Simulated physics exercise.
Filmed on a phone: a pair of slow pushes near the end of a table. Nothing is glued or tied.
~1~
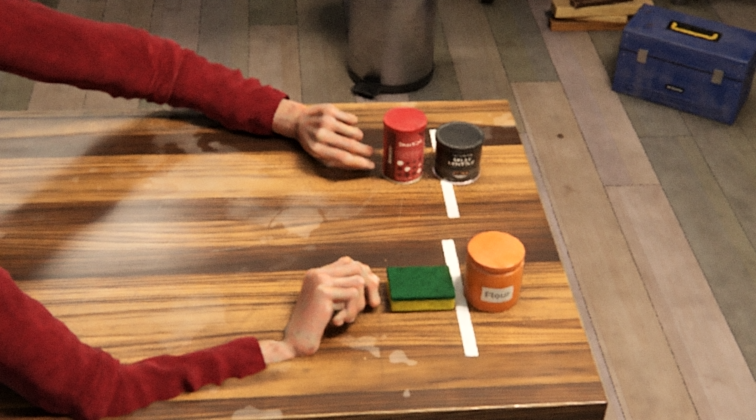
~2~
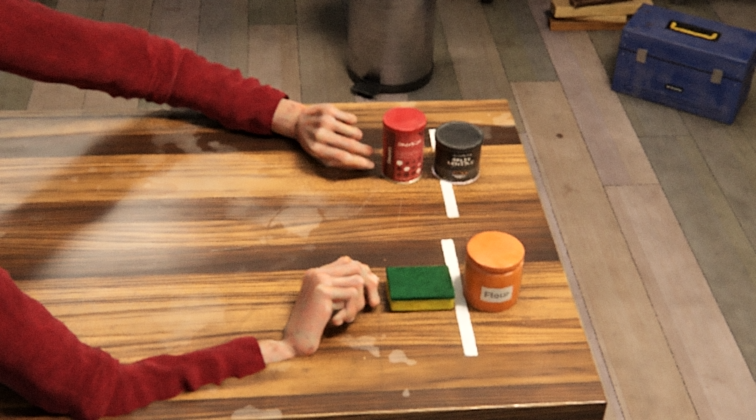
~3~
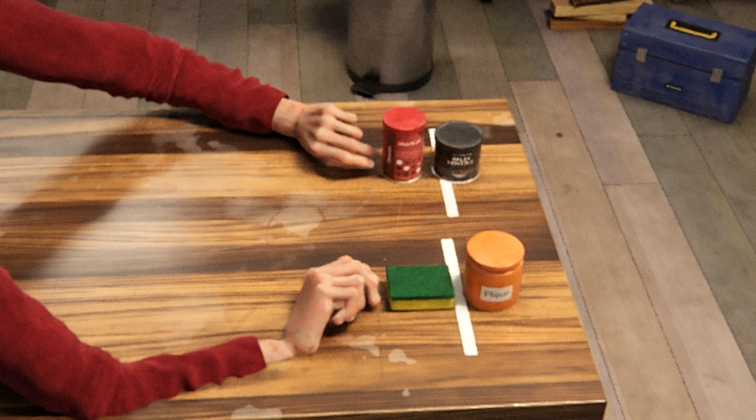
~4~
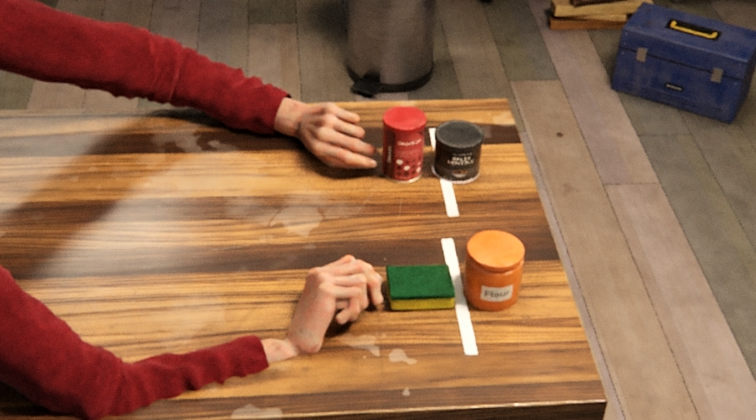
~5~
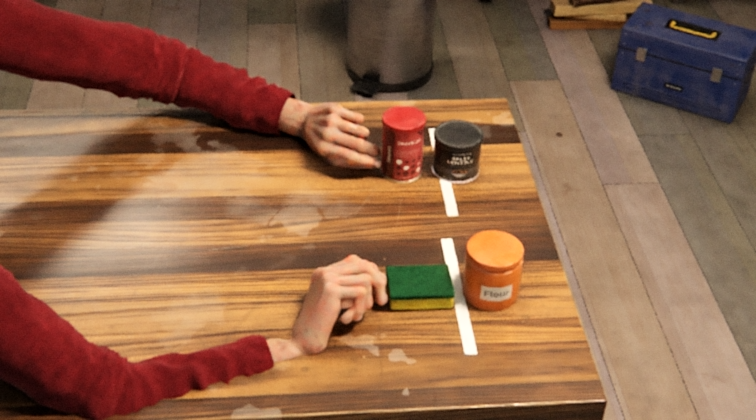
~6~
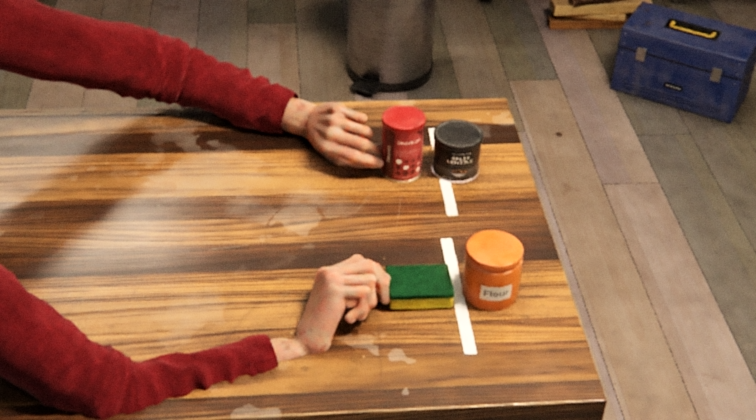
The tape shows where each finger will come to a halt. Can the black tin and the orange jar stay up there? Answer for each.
Here the black tin remains on top; the orange jar remains on top.
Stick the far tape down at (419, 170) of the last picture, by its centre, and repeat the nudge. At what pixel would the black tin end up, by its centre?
Close to (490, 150).
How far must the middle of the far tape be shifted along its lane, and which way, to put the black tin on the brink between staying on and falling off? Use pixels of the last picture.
Roughly 16 pixels right.
Then, 0.46 s past the last view, black tin travelled a little near (473, 151); orange jar travelled a little near (510, 270).
Then, 0.84 s past the last view, black tin travelled about its own width near (496, 151); orange jar travelled about its own width near (535, 269).
Then, 1.16 s past the last view, black tin travelled about its own width near (514, 150); orange jar travelled about its own width near (556, 268).
Finally, the black tin is still on the table, near (515, 150); the orange jar is still on the table, near (558, 268).
